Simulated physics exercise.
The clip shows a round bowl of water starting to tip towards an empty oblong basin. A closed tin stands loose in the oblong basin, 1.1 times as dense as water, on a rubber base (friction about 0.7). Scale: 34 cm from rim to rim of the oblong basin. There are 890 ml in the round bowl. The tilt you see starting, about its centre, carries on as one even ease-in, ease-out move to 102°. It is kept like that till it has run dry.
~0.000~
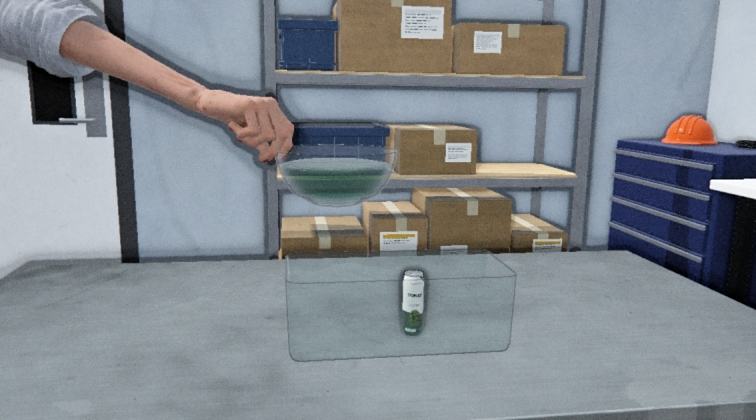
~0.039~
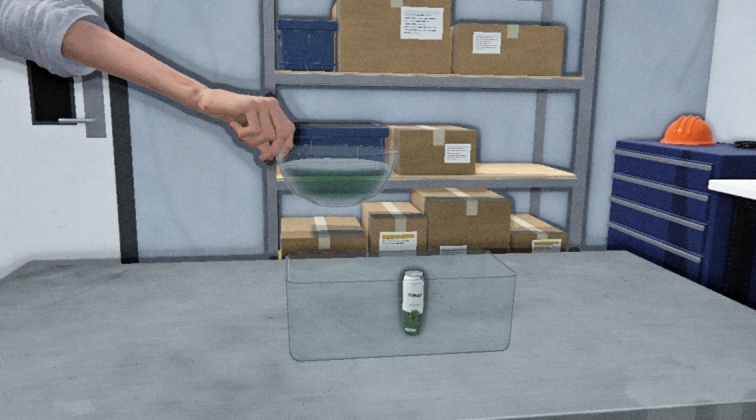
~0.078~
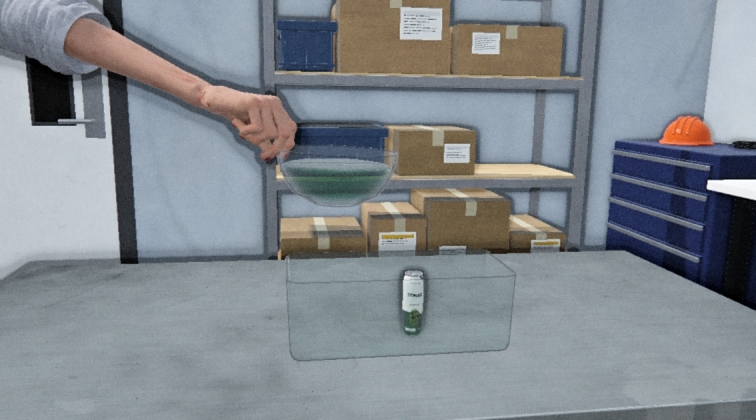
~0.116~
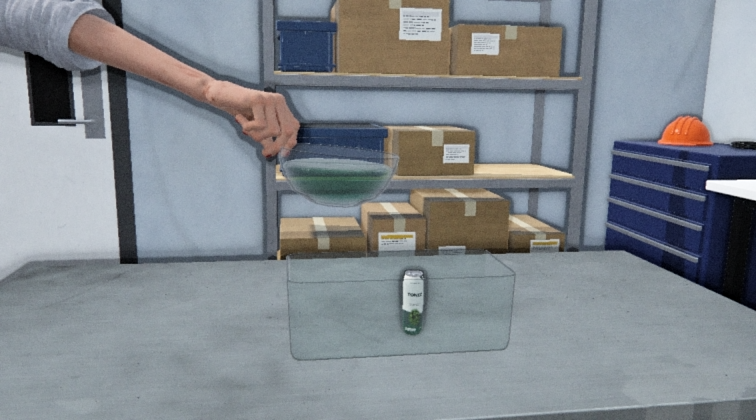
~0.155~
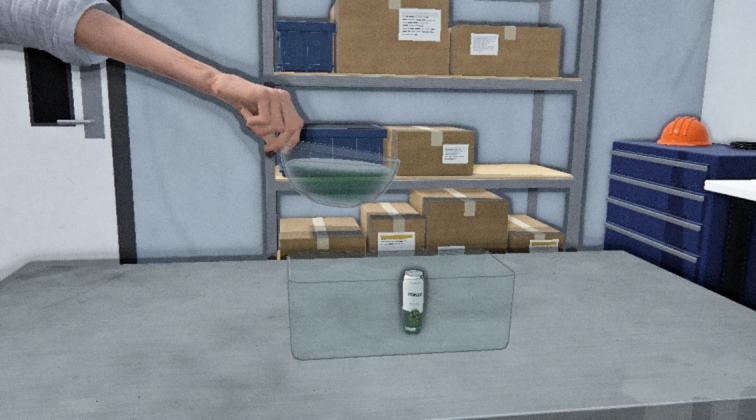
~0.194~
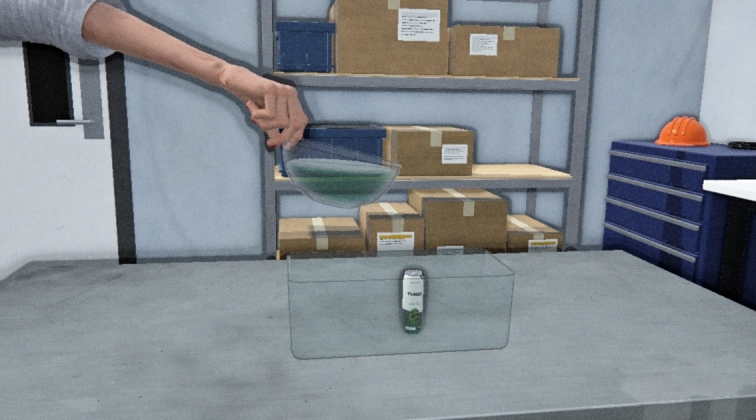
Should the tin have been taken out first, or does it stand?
It stays up.
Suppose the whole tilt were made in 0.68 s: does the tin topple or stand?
The tin stays up.
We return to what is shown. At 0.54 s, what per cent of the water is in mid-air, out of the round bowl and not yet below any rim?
Some 46 per cent.
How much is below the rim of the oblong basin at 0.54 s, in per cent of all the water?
About 16 per cent.
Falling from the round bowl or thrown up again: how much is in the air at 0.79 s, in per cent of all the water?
Near 7 in a hundred.
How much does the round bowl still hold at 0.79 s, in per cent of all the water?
Some 2 per cent.
Then, 0.54 s in, the tilt is 73° and 38 per cent is still to pour; the tin stands where it began.
Then, 0.79 s in, the tilt is 101° and 2 per cent is still to pour; the tin stands where it began.
Then, 1.05 s in, the tilt is 102° and 0 per cent is still to pour; the tin stands where it began.
Then, 1.33 s in, the tilt is 102° and 0 per cent is still to pour; the tin stands where it began.
Finally, the tin stands where it began.
